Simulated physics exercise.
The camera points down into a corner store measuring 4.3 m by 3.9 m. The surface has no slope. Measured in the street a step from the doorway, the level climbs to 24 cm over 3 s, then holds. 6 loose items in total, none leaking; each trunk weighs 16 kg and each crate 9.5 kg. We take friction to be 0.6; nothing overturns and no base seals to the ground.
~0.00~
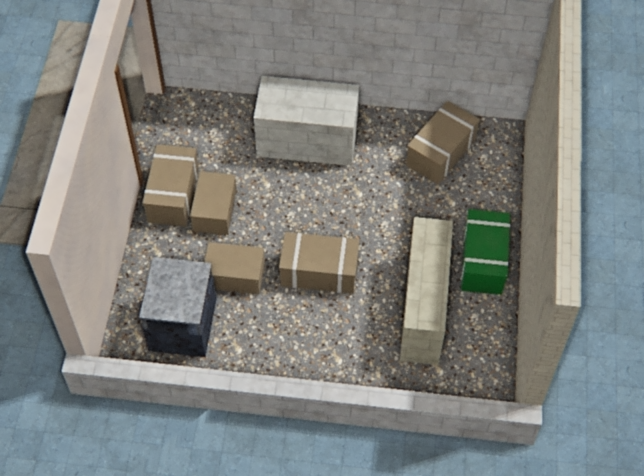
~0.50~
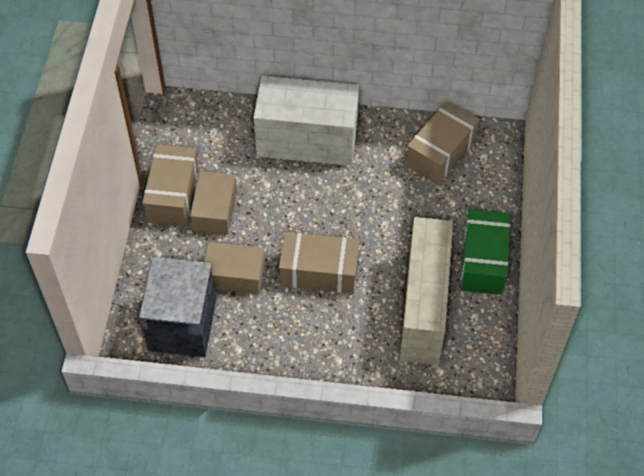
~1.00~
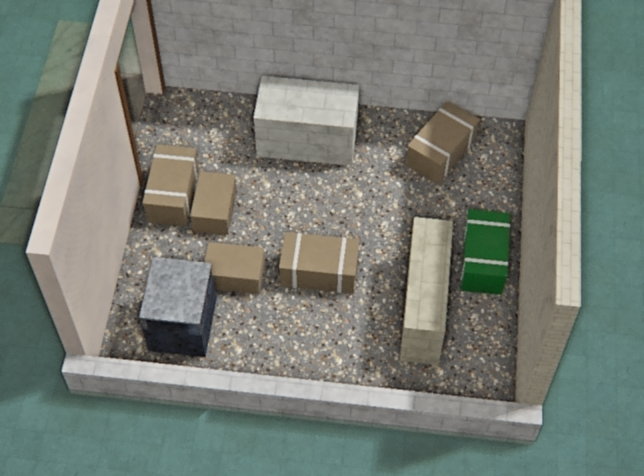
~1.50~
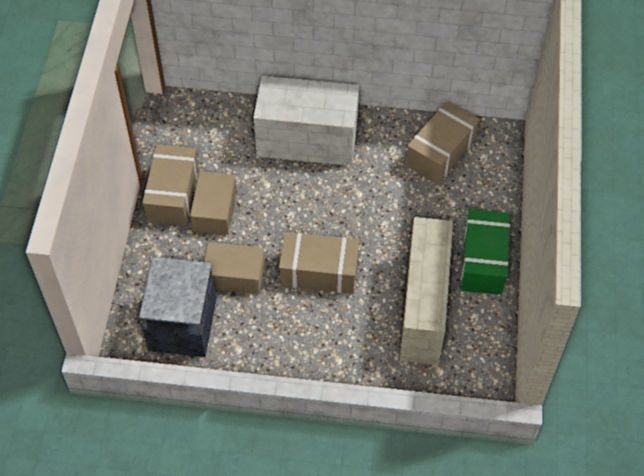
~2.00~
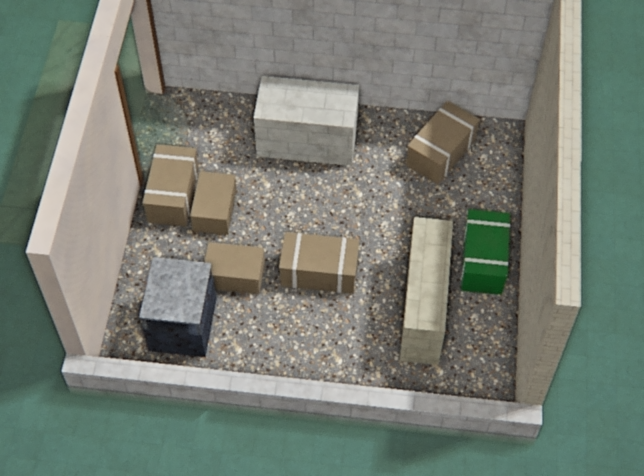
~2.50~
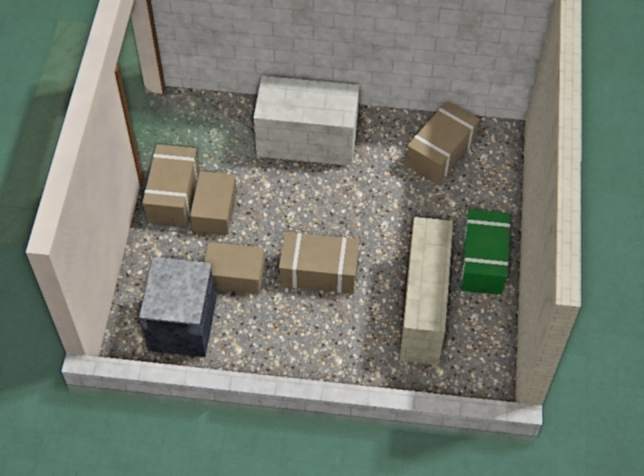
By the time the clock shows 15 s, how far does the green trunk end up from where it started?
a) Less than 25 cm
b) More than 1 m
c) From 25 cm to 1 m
Option c: From 25 cm to 1 m.
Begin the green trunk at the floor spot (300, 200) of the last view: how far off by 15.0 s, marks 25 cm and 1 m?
What happens is it gets pushed a long way.
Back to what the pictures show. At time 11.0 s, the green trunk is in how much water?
Roughly 16 cm at that moment.
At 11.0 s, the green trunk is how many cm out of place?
About 80 cm by then.
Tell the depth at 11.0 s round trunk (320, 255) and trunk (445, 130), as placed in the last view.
Depths: Near 15 cm, then near 9 cm.
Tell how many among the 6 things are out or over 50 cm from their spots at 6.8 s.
It comes to 5.
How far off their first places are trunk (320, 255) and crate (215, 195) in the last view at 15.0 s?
120 cm, 300 cm.
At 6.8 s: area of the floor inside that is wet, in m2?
That flooded area is roughly 15 m2.
After 3.5 s the green trunk is near (488, 242), 0.0 m from its start, aground; 0 afloat.
After 6.8 s the green trunk is near (500, 248), 0.1 m from its start, aground; 3 afloat.
After 11.0 s the green trunk is near (471, 302), 0.8 m from its start, afloat; 6 afloat.
After 15.0 s the green trunk is near (486, 294), 0.7 m from its start, afloat; 6 afloat.
